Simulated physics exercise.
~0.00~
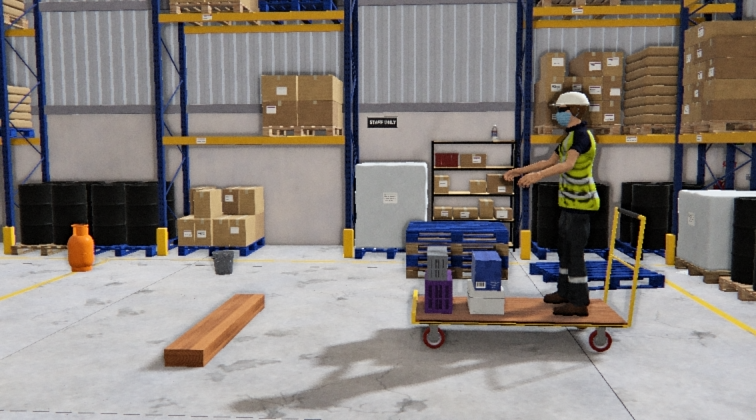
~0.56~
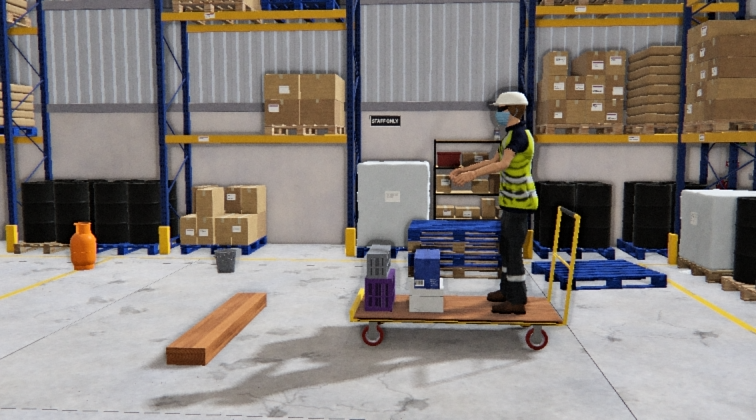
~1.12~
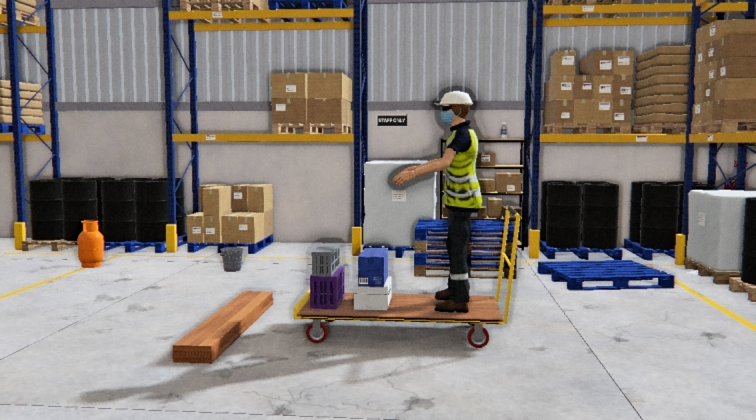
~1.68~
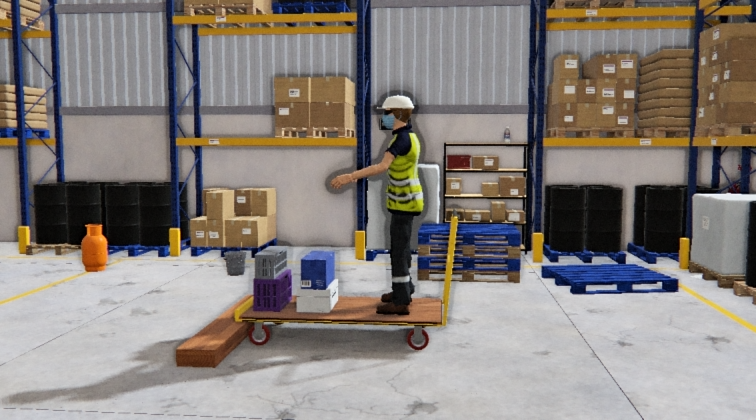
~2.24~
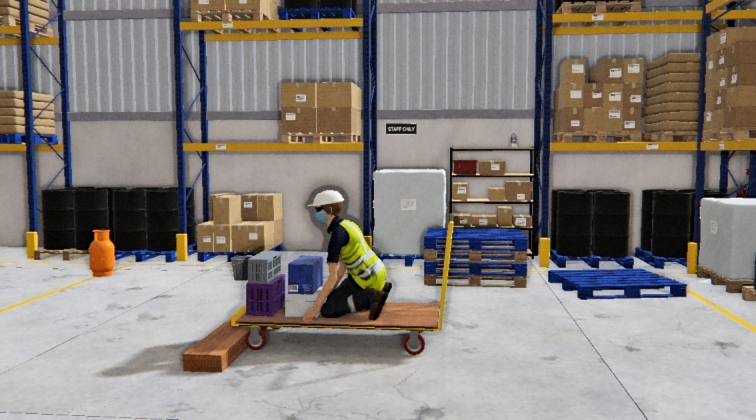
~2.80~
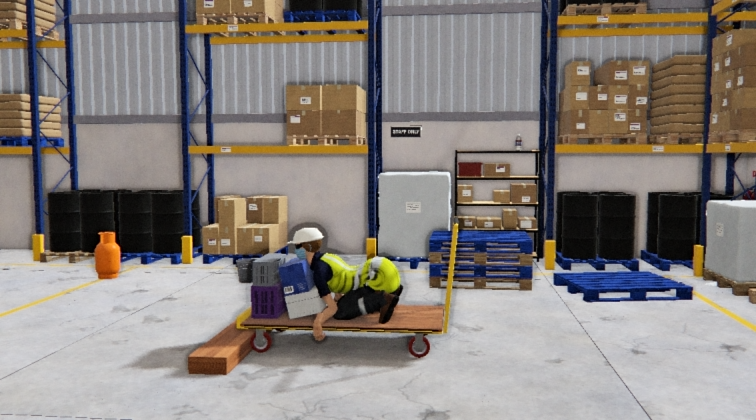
A cart rolls left, stops against a kerb, and its standing worker crumples onto the crates.
